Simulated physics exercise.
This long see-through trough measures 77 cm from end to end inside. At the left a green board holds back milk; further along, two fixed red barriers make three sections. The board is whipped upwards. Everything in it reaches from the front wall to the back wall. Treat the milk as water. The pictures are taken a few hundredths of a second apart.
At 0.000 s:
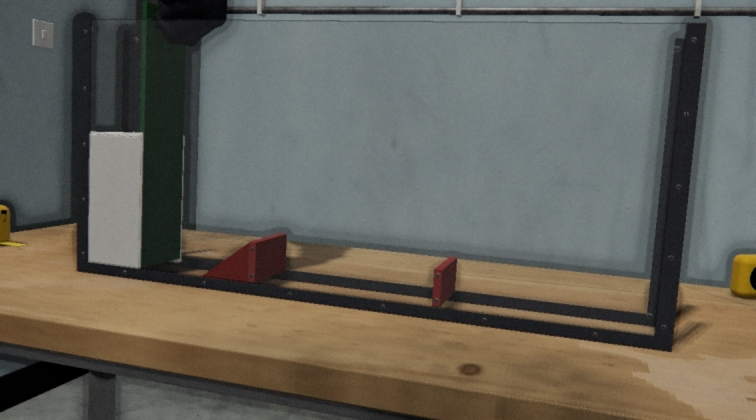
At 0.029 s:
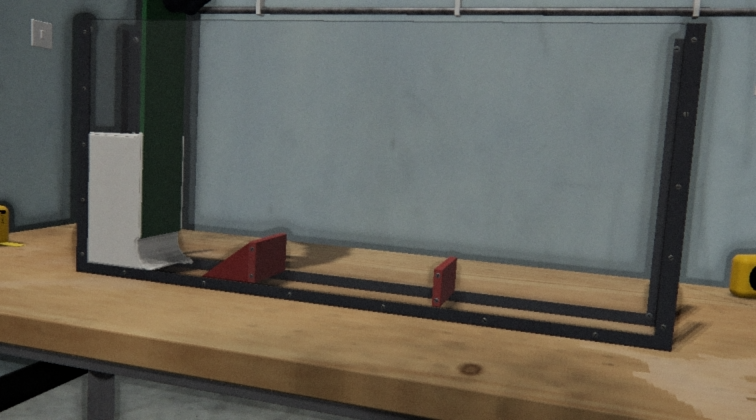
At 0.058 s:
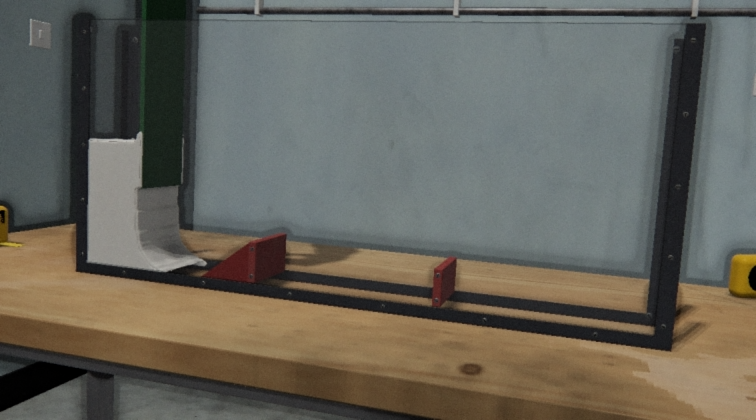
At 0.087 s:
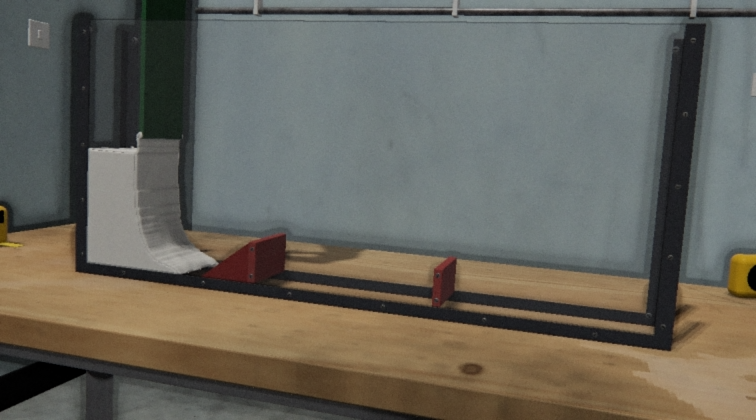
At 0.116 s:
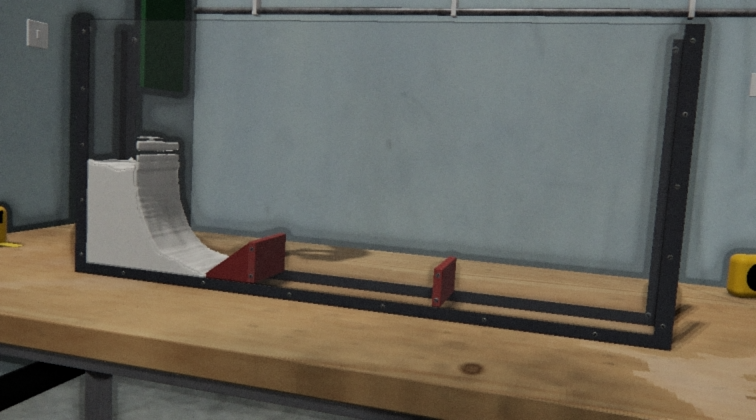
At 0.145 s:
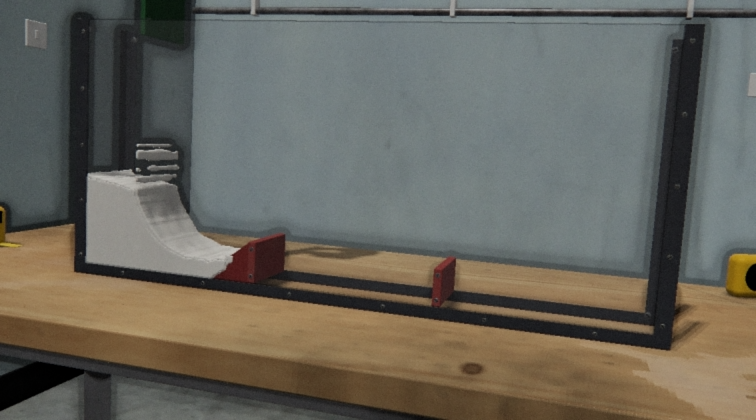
On a wooden workbench, a green board lifting out of a dark frame, white liquid slumping rightwards onto a red ramped block.
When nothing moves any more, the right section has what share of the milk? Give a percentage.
About 18 per cent.
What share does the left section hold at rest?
Near 50 in a hundred.
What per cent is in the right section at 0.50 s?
Near 14 in a hundred.
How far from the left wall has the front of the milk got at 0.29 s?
About 38 cm.
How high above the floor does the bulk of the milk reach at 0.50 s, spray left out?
About 6.5 cm.
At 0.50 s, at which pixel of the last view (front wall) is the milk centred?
Near (272, 269).
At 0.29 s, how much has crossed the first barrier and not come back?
Near 24 in a hundred.
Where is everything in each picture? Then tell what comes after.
The surface at the left wall is at (96, 134); the front along the floor is at (136, 266); the board's lower edge is at (139, 267); the first barrier (ramped) has its top at (252, 244); the second barrier (thin) has its top at (438, 271), in the first frame.
The surface at the left wall is at (96, 135); the front along the floor is at (149, 268); the board's lower edge is at (139, 237), in the second frame.
The surface at the left wall is at (95, 141); the front along the floor is at (163, 270); the board's lower edge is at (140, 187), in the third frame.
The surface at the left wall is at (95, 151); the front along the floor is at (180, 272); the board's lower edge is at (141, 137), in the fourth frame.
The surface at the left wall is at (94, 164); the front along the floor is at (200, 274); the board's lower edge is at (141, 85), in the fifth frame.
The surface at the left wall is at (94, 178); the front along the floor is at (209, 276); the board is clear, in the sixth frame.
By 0.29 s 76 per cent is still short of the first barrier, 0 is over the second.
By 0.50 s 54 per cent is still short of the first barrier, 15 is over the second.
By 0.89 s 52 per cent is still short of the first barrier, 18 is over the second.
At rest it is 50 per cent left, 32 middle, 18 right.
